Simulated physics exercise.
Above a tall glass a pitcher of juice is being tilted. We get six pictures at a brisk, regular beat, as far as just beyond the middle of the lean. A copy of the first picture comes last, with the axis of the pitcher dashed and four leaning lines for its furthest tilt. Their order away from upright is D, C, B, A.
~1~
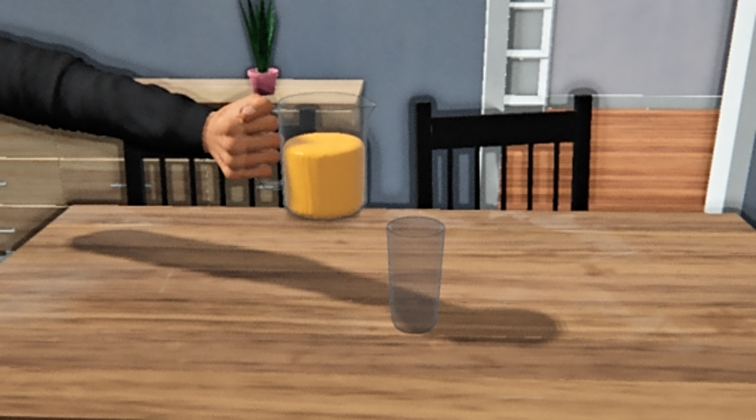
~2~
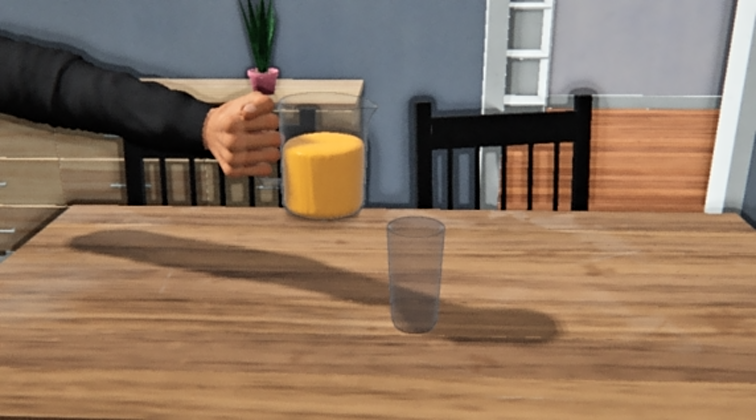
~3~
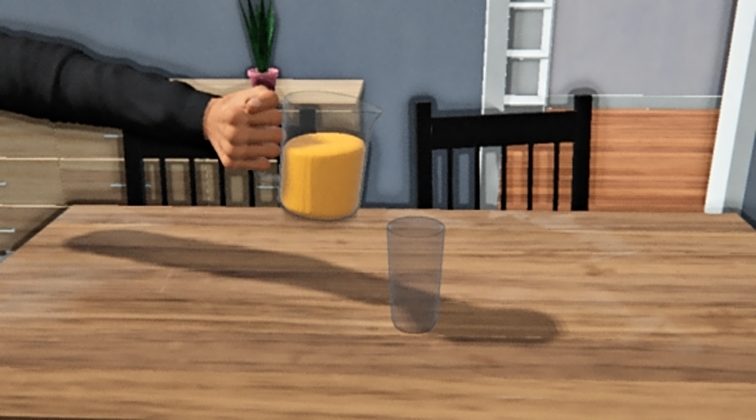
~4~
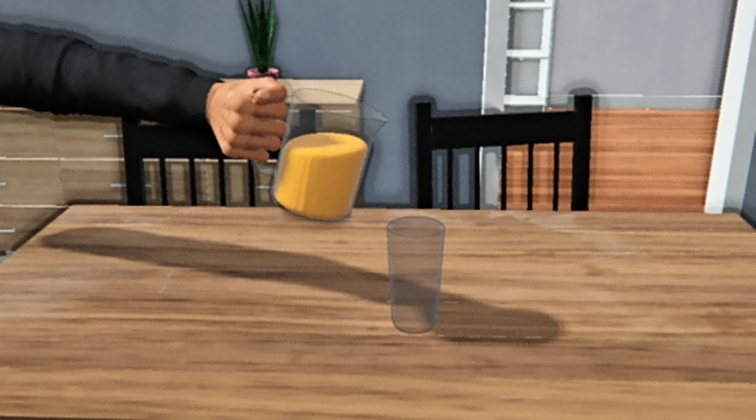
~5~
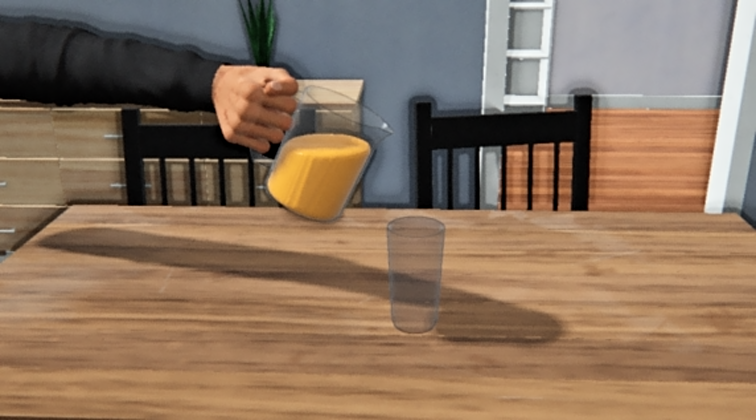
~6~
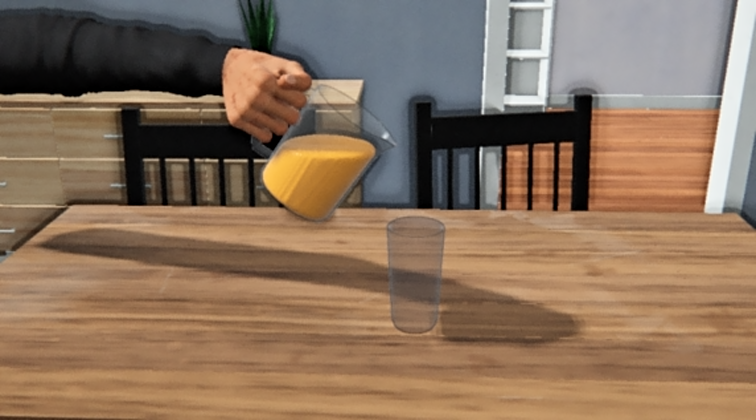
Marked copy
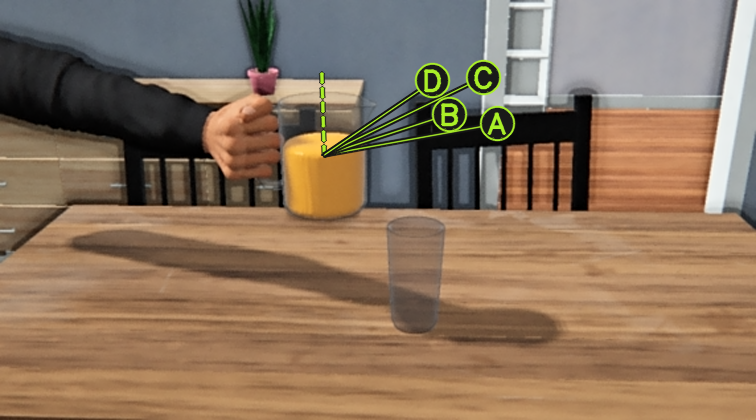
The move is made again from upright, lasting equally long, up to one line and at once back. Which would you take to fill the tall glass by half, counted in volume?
The best line is B.
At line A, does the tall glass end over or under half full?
Over.
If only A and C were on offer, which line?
Line C.
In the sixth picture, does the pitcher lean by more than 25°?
Yes.
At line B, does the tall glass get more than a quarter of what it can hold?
Yes.
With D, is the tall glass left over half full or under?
Under half.
In lime, A at (480, 126); B at (433, 119); C at (468, 84); D at (419, 90).
Choosing A, the tall glass ends with about 77 % of what it can hold; 6 % of the juice is spilt.
Choosing B, the tall glass ends with about 51 % of what it can hold; 6 % of the juice is spilt.
Choosing C, the tall glass ends with about 32 % of what it can hold; 3 % of the juice is spilt.
Choosing D, the tall glass ends with about 16 % of what it can hold.
